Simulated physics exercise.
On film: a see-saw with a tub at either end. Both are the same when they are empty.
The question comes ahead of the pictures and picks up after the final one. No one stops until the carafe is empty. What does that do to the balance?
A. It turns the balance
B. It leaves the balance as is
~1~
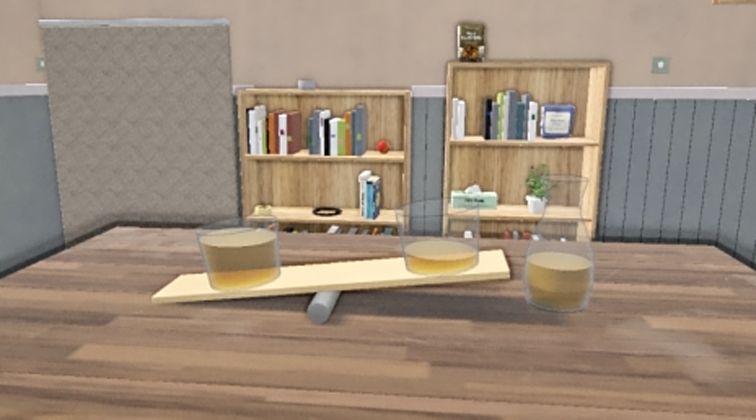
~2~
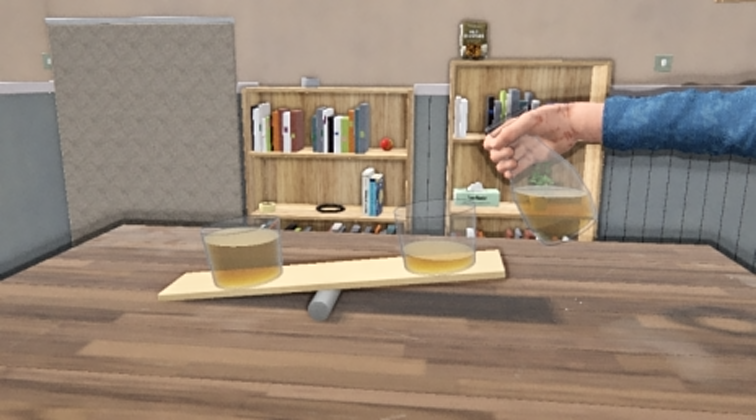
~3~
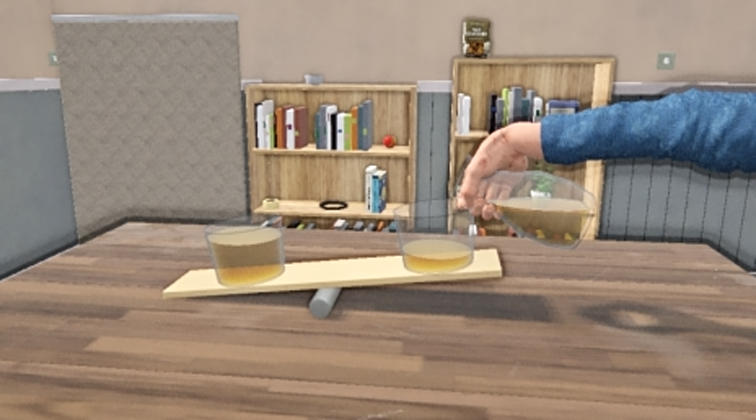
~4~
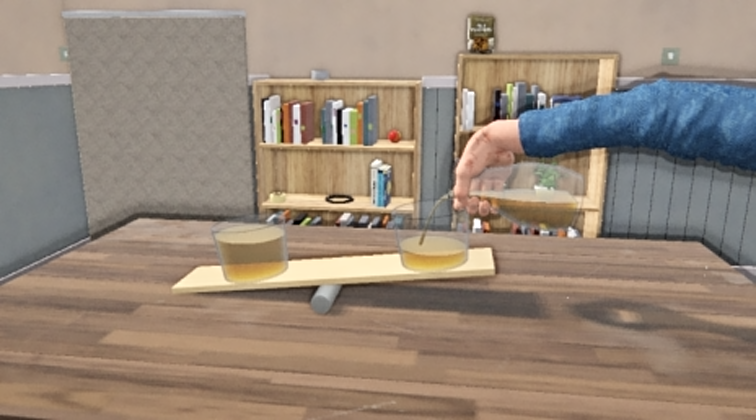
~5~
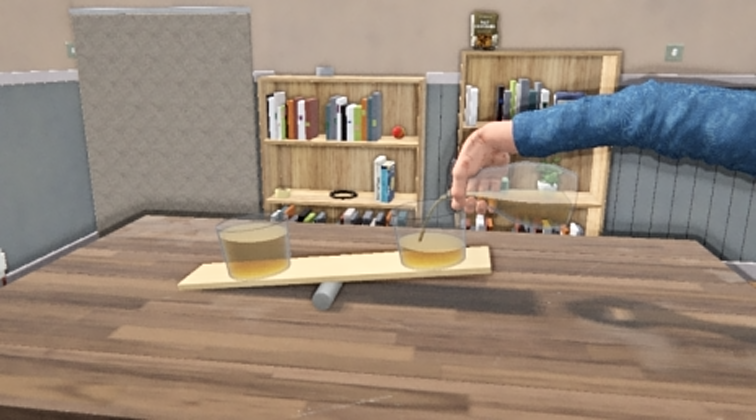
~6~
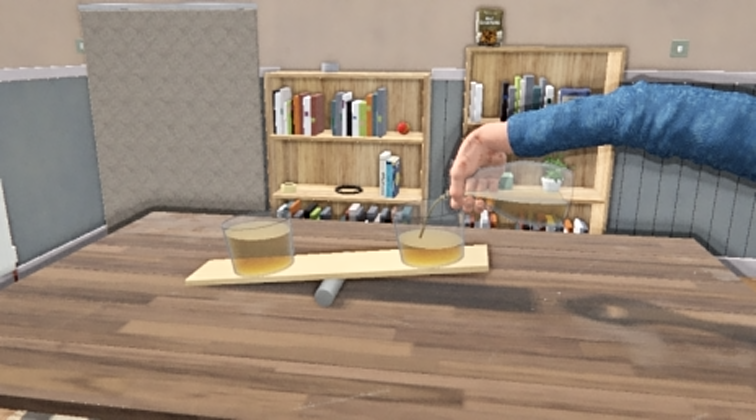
Answer: A.
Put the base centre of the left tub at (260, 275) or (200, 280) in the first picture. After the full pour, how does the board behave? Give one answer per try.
In order: Tilts over, stays put.
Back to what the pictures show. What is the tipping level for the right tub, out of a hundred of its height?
Around 55 per cent, I'd say.
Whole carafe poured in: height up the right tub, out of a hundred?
About 70%.
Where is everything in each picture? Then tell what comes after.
At the start; carafe (561, 240) about a third full; right tub (439, 235) about a quarter full, raised; left tub (241, 251) about three quarters full, on the low side, in the first frame.
A hand has the carafe; round bar (320, 309); right tub about a quarter full, surface at (438, 250), in the second frame.
The carafe is tipped; carafe (519, 198) tipped 70° with all of its load; right tub (435, 234) about a quarter full, in the third frame.
The stream is running; round bar (322, 302); right tub about a quarter full, surface at (433, 245); left tub about three quarters full, surface at (250, 234), in the fourth frame.
The stream is running; carafe (507, 190) tipped 80° with about three quarters of its load; right tub (430, 233) about a third full, in the fifth frame.
The stream is running; round bar (325, 296); right tub about a third full, surface at (431, 238); left tub about three quarters full, surface at (258, 230), in the sixth frame.
Shortly, the right tub is about half full; the board leans as before.
Then, the right tub is about two thirds full; the board has swung over, and that end is down.
At the finish, the right tub is about three quarters full; the board has swung over, and that end is down.
